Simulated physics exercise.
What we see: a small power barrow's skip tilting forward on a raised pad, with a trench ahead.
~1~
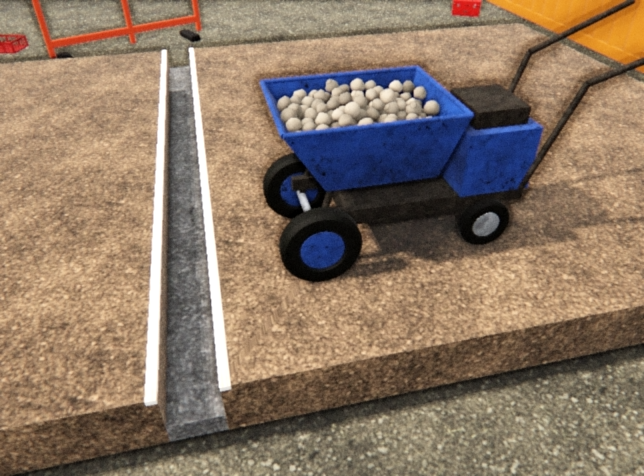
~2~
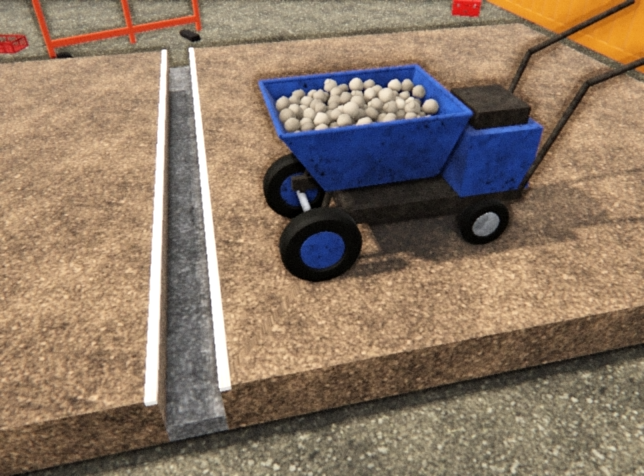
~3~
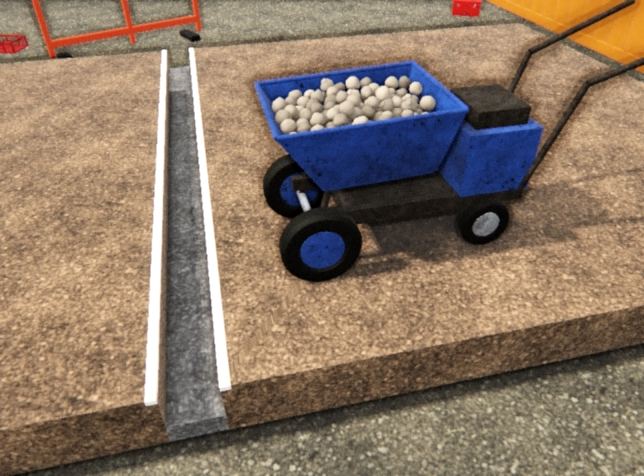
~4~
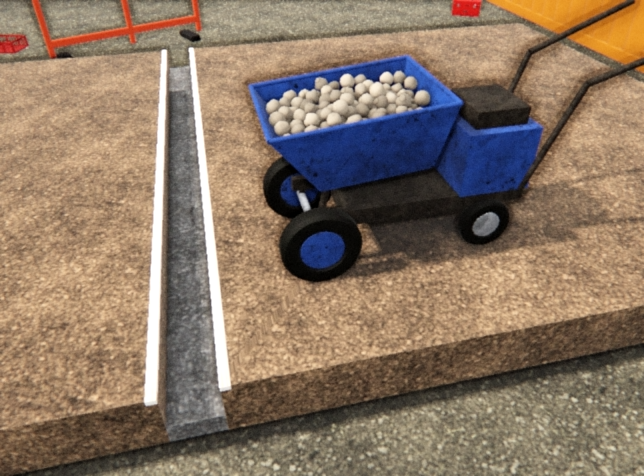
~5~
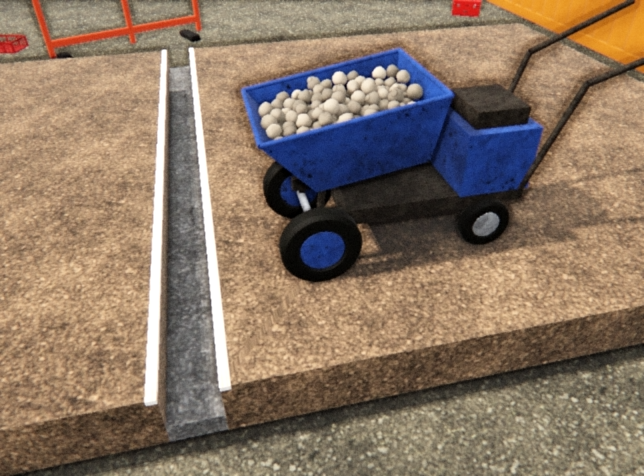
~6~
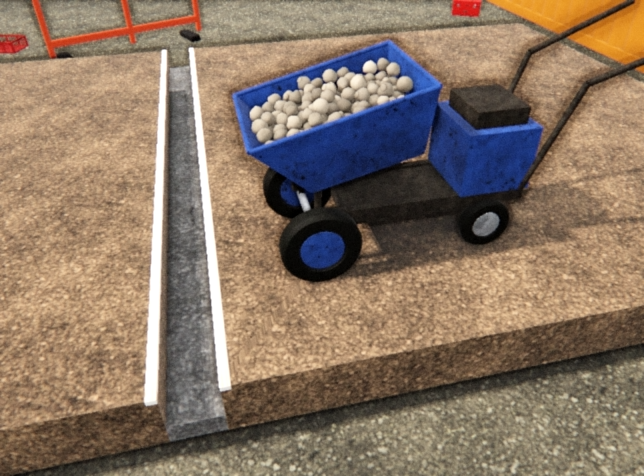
The clip shows a small blue power barrow loaded with rounded pebbles, standing still on a raised brown pad beside a narrow, white-edged trench, as its skip gradually tilts a little forward to the left and the pebbles shift slightly.
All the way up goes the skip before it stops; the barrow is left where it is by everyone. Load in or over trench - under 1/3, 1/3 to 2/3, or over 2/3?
1/3 to 2/3.
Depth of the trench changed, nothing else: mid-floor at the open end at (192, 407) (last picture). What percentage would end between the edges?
The share would be around 50 in a hundred.
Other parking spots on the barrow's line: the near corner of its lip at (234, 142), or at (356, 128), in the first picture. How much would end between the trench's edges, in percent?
The share would be near 10 percent, and then near 60 percent.
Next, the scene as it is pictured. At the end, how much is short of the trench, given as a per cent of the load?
Share: Near 0 %.
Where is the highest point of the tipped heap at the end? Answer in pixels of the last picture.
The top settles at about (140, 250).
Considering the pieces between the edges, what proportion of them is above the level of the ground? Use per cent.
I'd put it near 10 in a hundred.
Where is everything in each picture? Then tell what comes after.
In the first frame, lip of the skip near (283, 137), level; top of the load near (349, 113), river pebbles; first edge of the trench near (219, 329); far edge near (153, 341), the trench under half as wide as the skip, and about as deep as wide.
In the second frame, lip of the skip near (282, 137), level; top of the load near (357, 103).
In the third frame, lip of the skip near (277, 139), tipped barely; top of the load near (358, 108).
In the fourth frame, lip of the skip near (270, 142), tipped barely; top of the load near (367, 100).
In the fifth frame, lip of the skip near (260, 147), tipped a little; top of the load near (368, 104).
In the sixth frame, lip of the skip near (250, 153), tipped a little; top of the load near (373, 89); first edge of the trench near (219, 329); far edge near (153, 341).
Shortly afterwards, skip tipped well over; the whole lot in the skip.
Next, skip tipped steeply; the bulk in the skip; a little in or heaped over the trench; a little beyond it; a little falling.
Some moments later, skip tipped right over; near a quarter in the skip; near a third in or heaped over the trench; near a third beyond it.
In the end, skip tipped right over; near half in or heaped over the trench; near half beyond it.
